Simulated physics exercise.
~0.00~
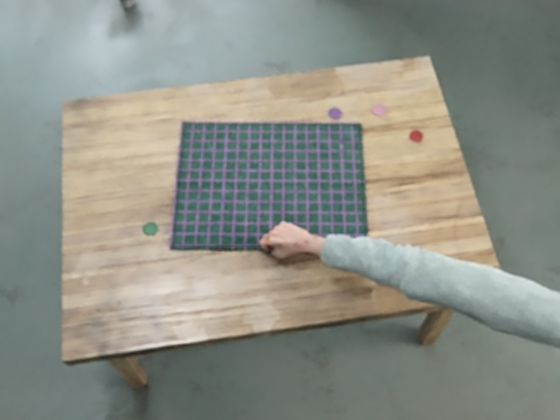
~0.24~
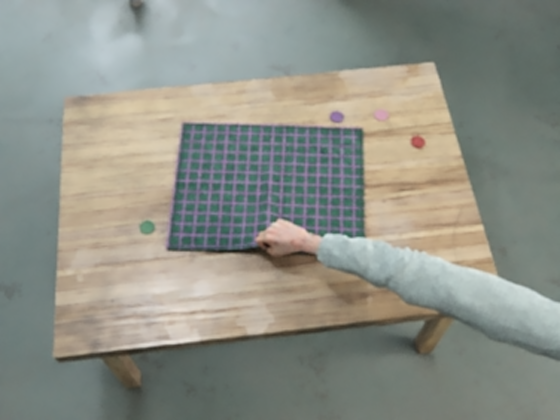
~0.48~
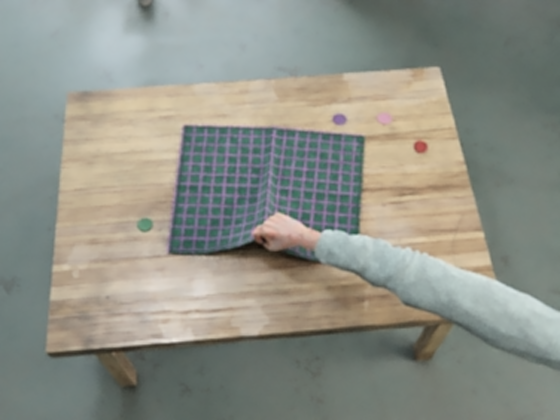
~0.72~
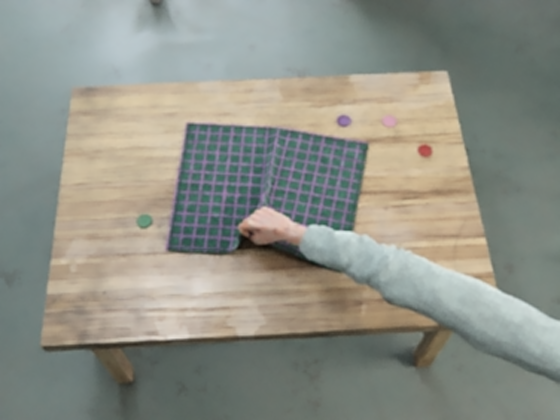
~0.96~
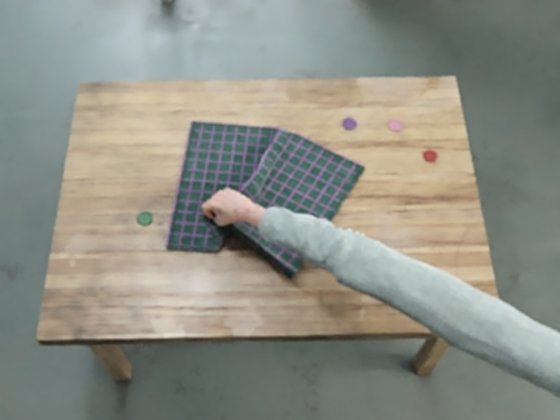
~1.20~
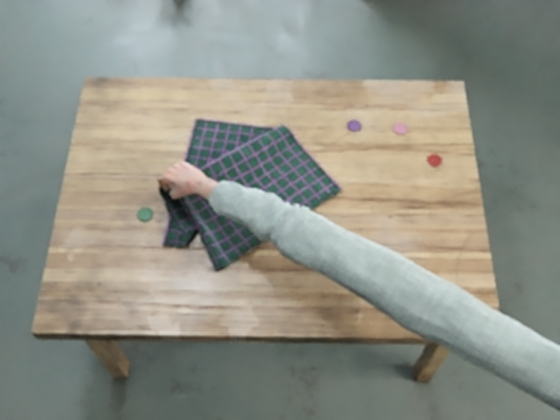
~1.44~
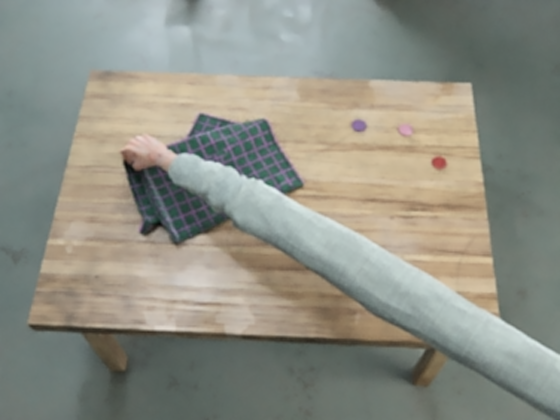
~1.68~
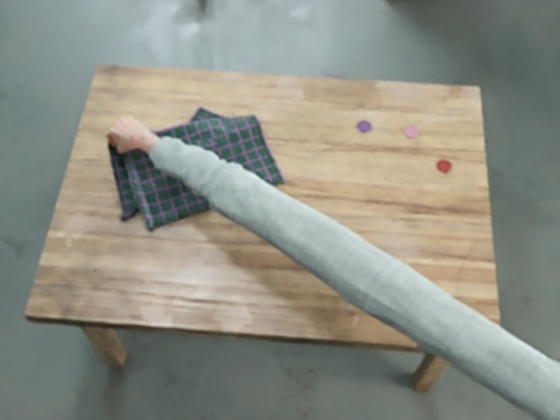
A hand pinching the near edge of a dark checked cloth, dragging it leftward across a wooden table, bunching it over a green disc.
